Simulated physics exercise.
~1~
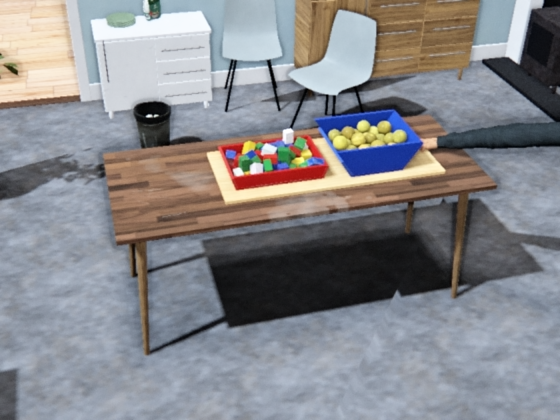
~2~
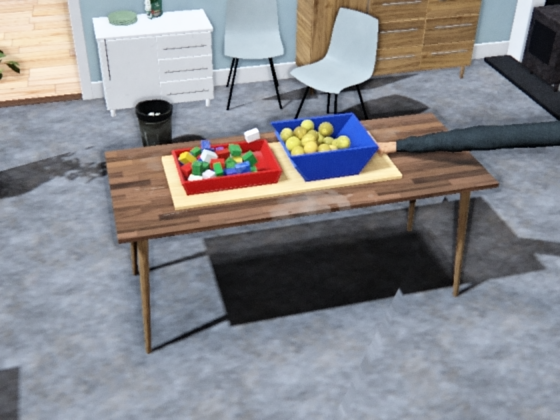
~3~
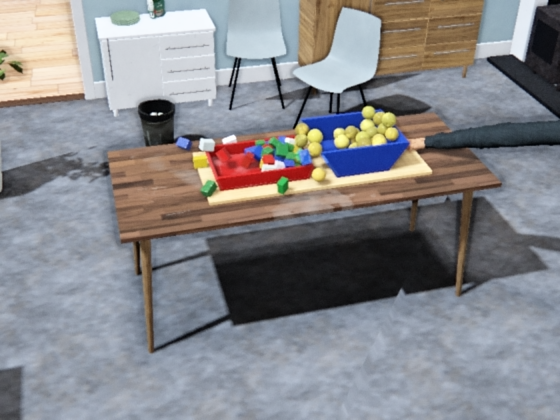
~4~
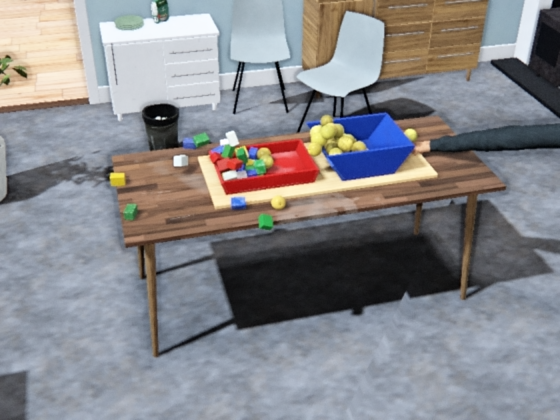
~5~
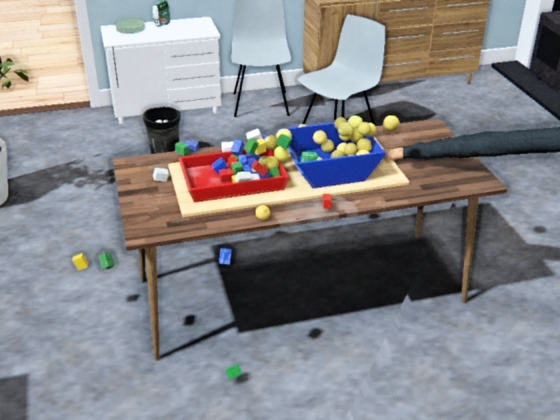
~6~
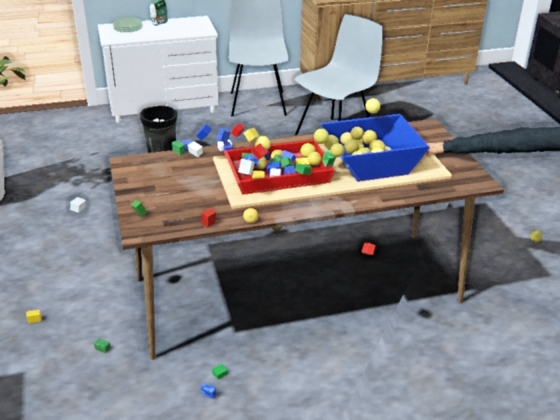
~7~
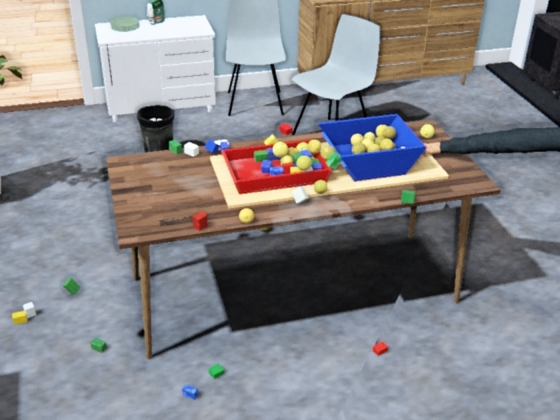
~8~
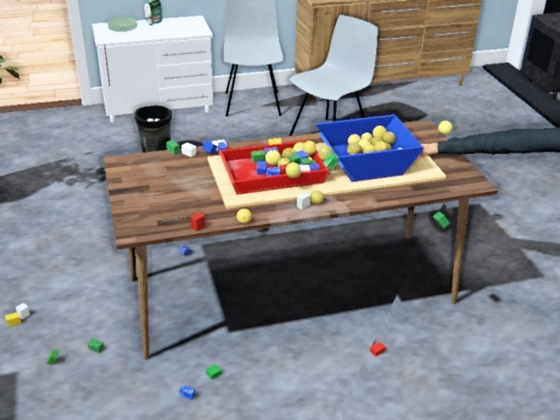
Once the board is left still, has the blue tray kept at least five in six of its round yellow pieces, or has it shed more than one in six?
It sheds more than one in six of them. Several end up among the bricks in the red tray, and a few others lie outside both trays.
Living room with an arm rattling a board left and right on a table, bricks and round yellow pieces spilling from two trays.
